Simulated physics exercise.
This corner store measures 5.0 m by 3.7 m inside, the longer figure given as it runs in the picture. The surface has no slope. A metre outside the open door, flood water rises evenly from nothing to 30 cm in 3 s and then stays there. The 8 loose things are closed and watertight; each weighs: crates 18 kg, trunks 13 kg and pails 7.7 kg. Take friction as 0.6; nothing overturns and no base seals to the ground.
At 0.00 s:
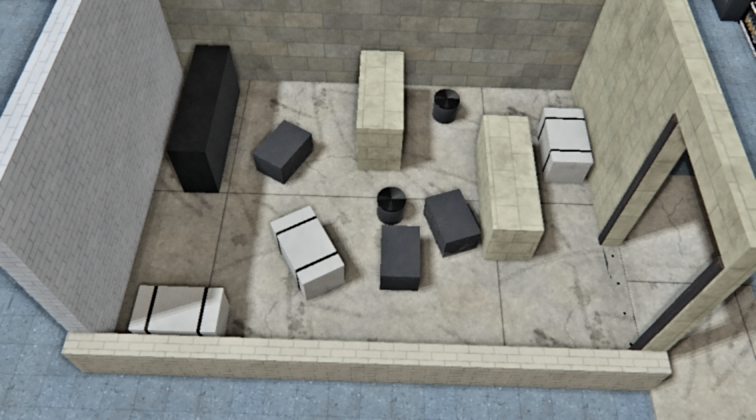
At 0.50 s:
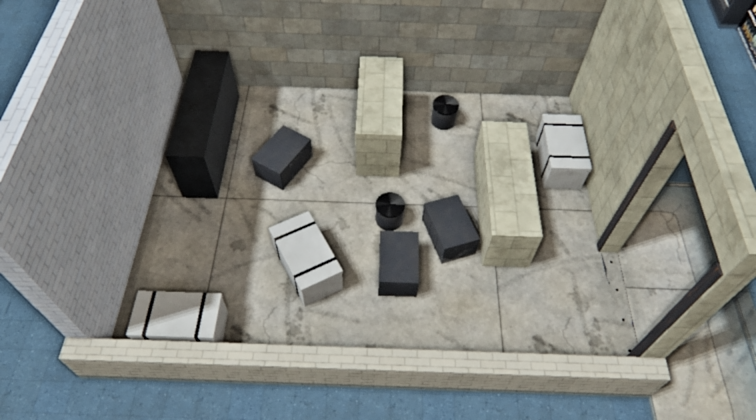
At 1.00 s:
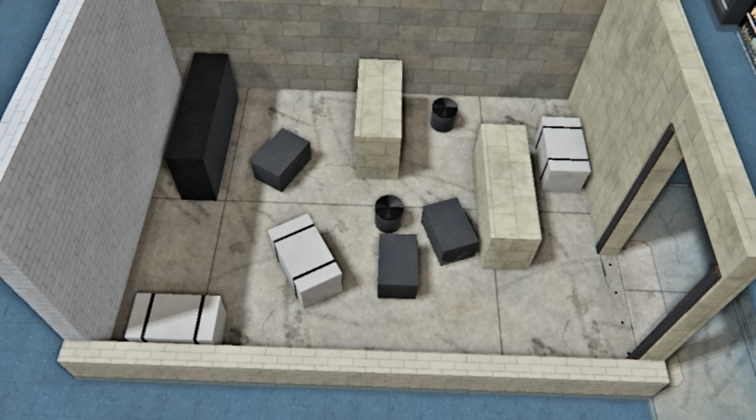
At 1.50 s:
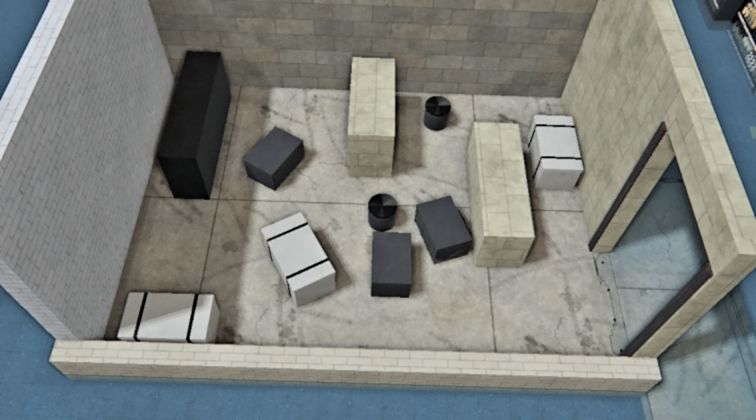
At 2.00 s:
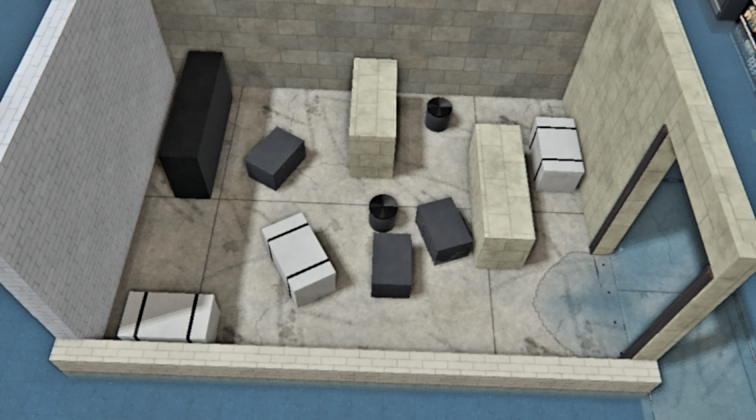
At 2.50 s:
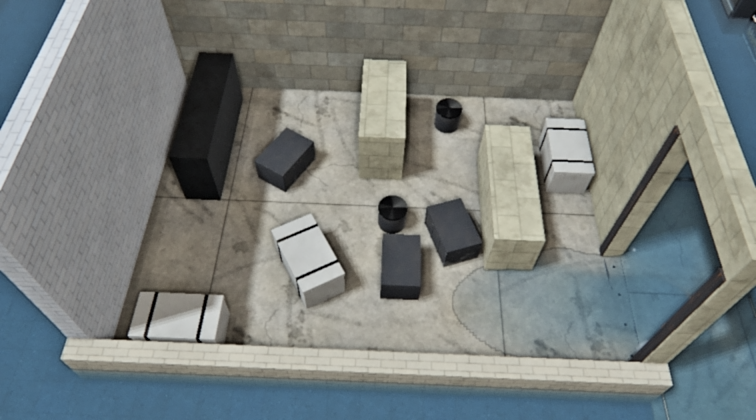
In a walled room seen from above, with an opening at right, dark and white boxes, two black cylinders and taller blocks stay still while a shallow sheet of water enters through the opening and spreads left across the floor.
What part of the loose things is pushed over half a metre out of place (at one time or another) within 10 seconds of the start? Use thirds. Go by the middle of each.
Share: From one to two thirds.
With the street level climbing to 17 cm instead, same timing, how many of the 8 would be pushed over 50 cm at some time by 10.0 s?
Then 4.
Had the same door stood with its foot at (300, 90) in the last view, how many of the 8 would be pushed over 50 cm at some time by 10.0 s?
Then 4.
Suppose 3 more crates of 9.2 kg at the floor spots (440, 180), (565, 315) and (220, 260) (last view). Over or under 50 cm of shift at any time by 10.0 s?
In turn: Under, more, over.
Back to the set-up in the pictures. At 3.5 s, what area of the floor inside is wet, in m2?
About 4.5 m2.
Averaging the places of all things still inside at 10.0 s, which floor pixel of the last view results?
At about (362, 173).
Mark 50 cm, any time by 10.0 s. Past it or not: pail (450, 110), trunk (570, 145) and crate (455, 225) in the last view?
In turn: Less, past it, less.
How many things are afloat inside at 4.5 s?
At that moment 0.
After 3.5 s 0 of 8 are over 50 cm from their spots; 0 afloat.
After 4.5 s 1 of 8 are over 50 cm from their spots; 0 afloat.
After 7.0 s 4 of 8 are over 50 cm from their spots; 3 afloat.
After 10.0 s 5 of 8 are over 50 cm from their spots, and 5 have been at some point; 6 afloat.
